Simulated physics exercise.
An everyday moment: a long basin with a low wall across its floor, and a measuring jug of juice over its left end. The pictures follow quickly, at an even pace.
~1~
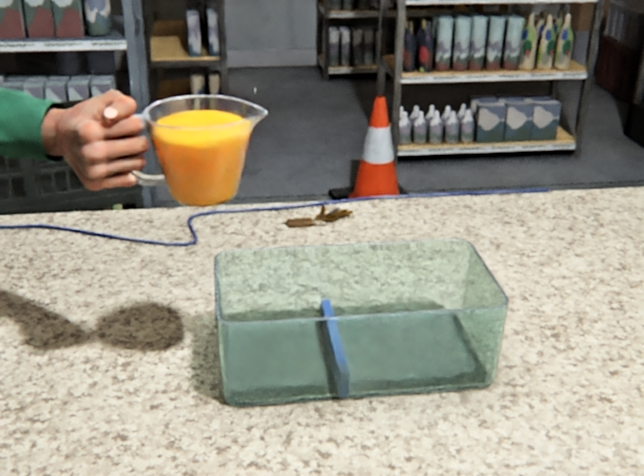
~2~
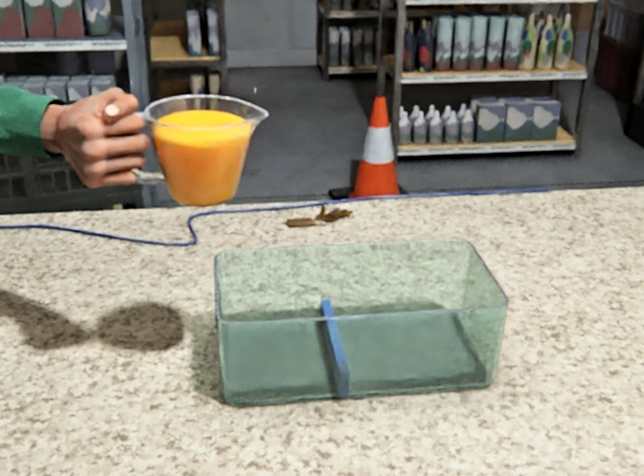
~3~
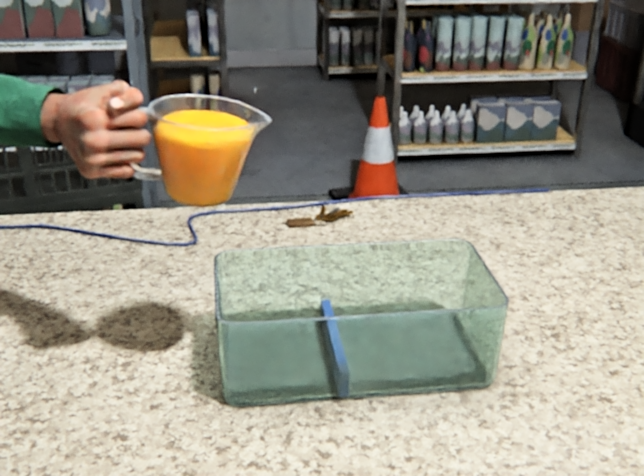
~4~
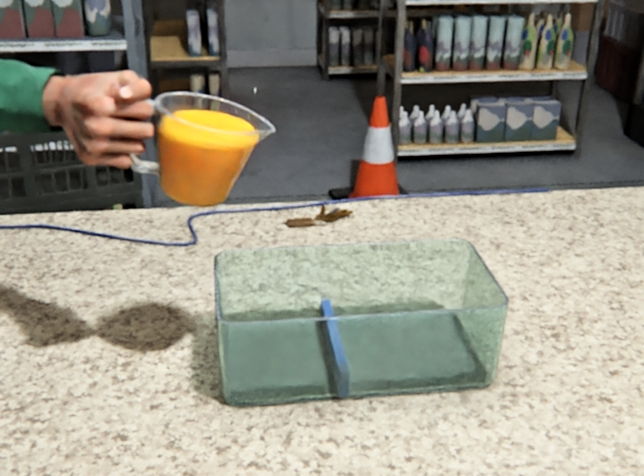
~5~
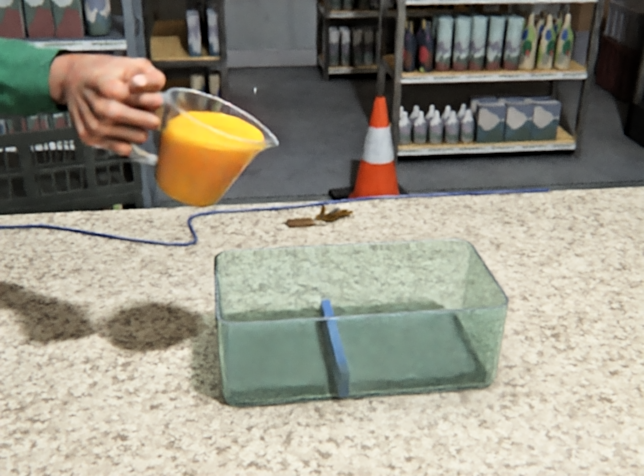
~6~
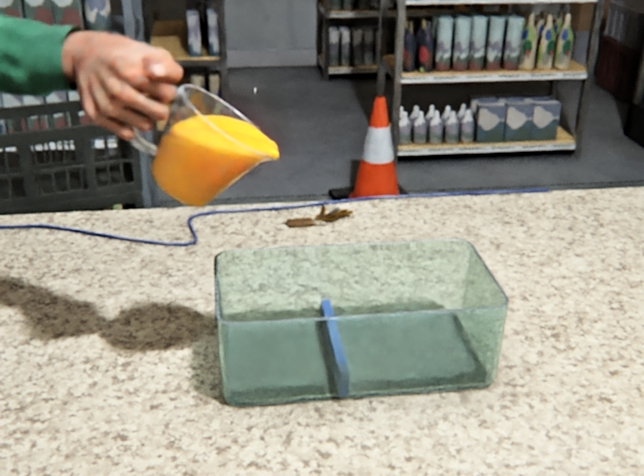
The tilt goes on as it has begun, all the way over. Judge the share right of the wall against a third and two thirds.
It comes to not even a third.
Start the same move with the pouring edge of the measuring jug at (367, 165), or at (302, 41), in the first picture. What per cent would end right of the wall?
First some 90, then 80 per cent.
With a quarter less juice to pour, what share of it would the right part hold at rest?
Some 10 per cent.
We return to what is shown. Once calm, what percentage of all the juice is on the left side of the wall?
Some 75 per cent.
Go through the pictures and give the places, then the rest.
It leans 0°; its right rim is at (267, 111); the juice meets the walls at (152, 125) and (250, 121); the long basin's rim runs from (216, 287) to (489, 271); the wall's top is at (334, 334), in the first picture.
It leans 2°; its right rim is at (268, 113); the juice meets the walls at (153, 124) and (250, 123), in the second picture.
It leans 7°; its right rim is at (272, 119); the juice meets the walls at (157, 120) and (253, 124), in the third picture.
It leans 15°; its right rim is at (276, 128); the juice meets the walls at (160, 119) and (257, 128), in the fourth picture.
It leans 25°; its right rim is at (279, 142); the juice meets the walls at (165, 123) and (265, 134), in the fifth picture.
It leans 37°; its right rim is at (279, 157); the juice meets the walls at (165, 131) and (263, 140); 2 per cent is over the edge, in the sixth picture.
A moment on, the measuring jug is tipped right over and 27 per cent is still to pour, 27 is left of the wall and 6 right of it.
Next, the measuring jug is tipped right over and 2 per cent is still to pour, 75 is left of the wall and 13 right of it.
Then the measuring jug is tipped right over and 0 per cent is still to pour, 75 is left of the wall and 19 right of it.
Later the measuring jug is tipped right over and 0 per cent is still to pour, 74 is left of the wall and 20 right of it.
At rest 74 per cent lies left of the wall, 21 right of it and 5 outside.
